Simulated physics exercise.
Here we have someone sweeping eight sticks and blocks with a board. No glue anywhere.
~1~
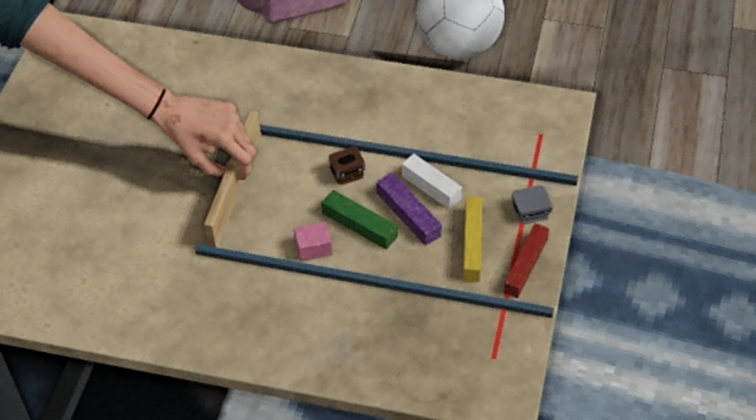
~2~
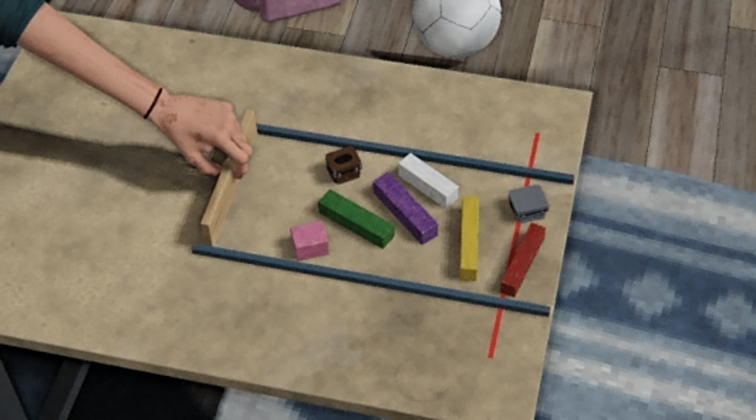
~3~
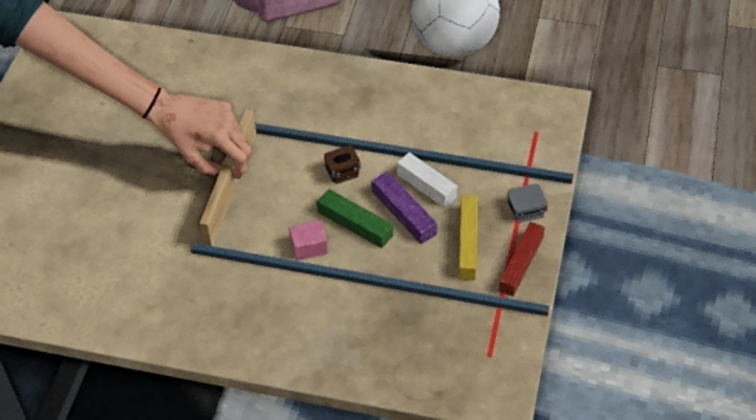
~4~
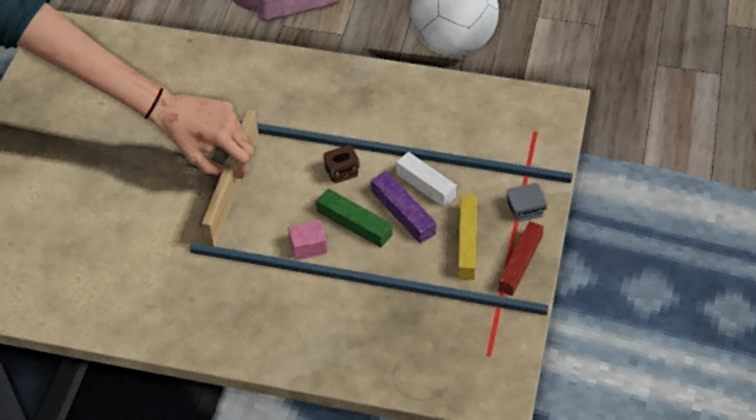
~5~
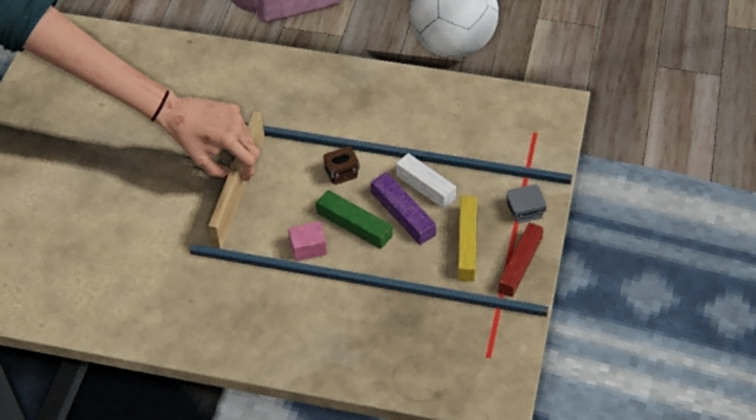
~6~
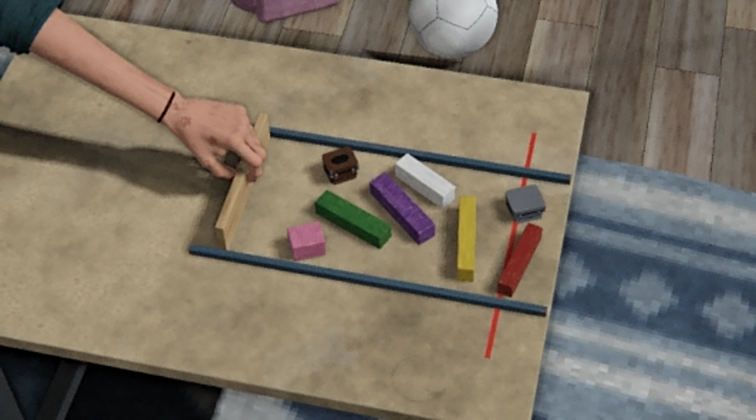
A hand reaching from the upper left holds an upright wooden board on a tan tabletop, seen from above at a slant, with a white ball and a patterned blue rug beyond. Between two dark blue rails lie brown, pink, green, purple, white and yellow pieces, with grey and red ones by a red line at right. The view shifts very slightly, then the hand slides the board a little rightward, touching none of the pieces, which stay still.
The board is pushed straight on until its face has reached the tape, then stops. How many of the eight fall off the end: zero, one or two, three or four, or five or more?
In the end the number that fall off is three or four.
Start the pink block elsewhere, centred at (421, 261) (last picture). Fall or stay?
The pink block survives.
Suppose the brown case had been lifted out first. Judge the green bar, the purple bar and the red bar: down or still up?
The green bar stays on, the purple bar holds on, the red bar drops off.
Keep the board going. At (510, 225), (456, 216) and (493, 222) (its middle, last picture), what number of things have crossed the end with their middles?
It would be 3, 0 and 3.
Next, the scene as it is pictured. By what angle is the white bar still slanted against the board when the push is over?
About 15°.
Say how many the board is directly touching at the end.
The number is 3.
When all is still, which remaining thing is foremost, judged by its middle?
That is the white bar.
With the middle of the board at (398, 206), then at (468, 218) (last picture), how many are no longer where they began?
By then 6, and 8.
Soon after, none off yet; red bar at rest near (520, 260); grey case at rest near (525, 204); yellow bar at rest near (466, 238).
Then, none off yet; red bar moving near (525, 261); grey case at rest near (527, 204); yellow bar moved a little near (503, 251).
At rest, the number that fall off is three or four; fallen, yellow bar, grey case and red bar.
